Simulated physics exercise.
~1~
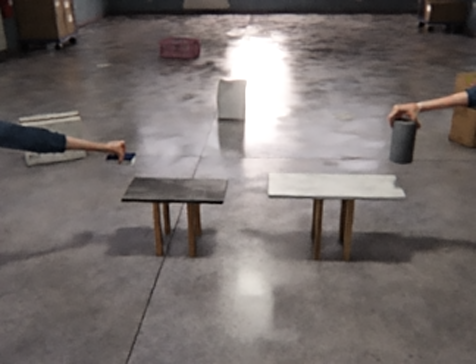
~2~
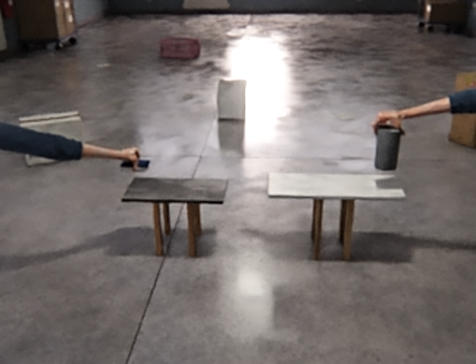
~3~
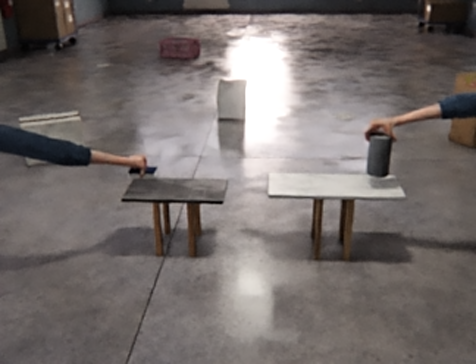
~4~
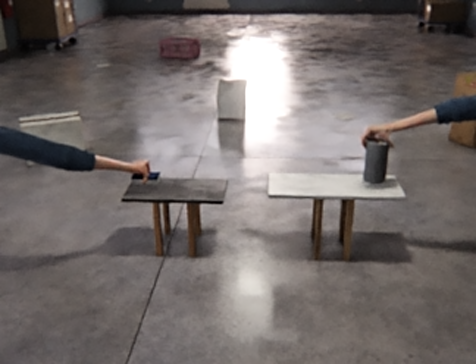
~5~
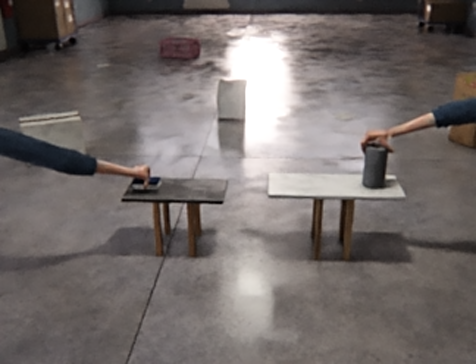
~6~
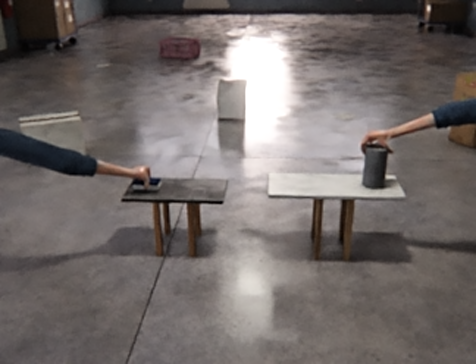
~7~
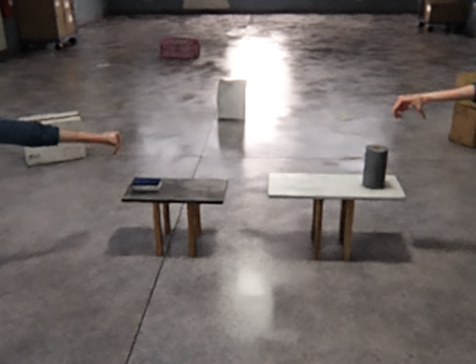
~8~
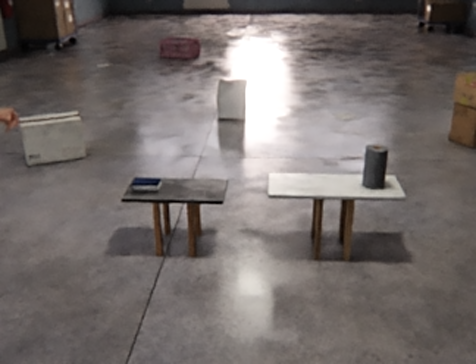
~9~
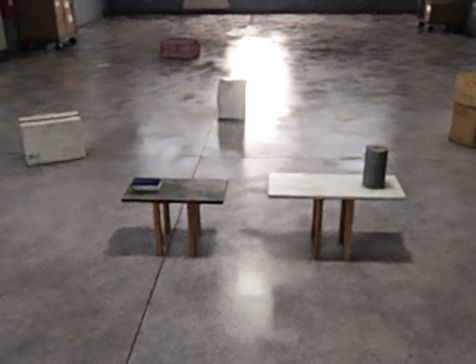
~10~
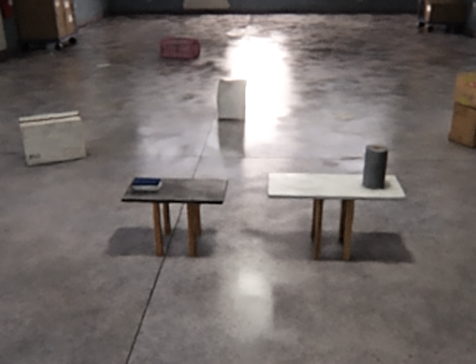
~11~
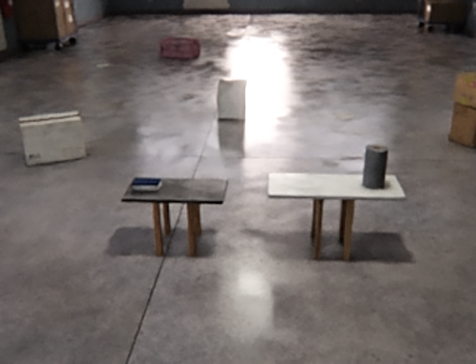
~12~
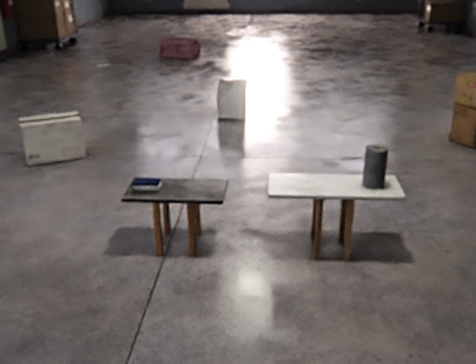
Two hands setting a blue sponge on a black trestle and a gray roll on a white table, then withdrawing, both stands staying steady.
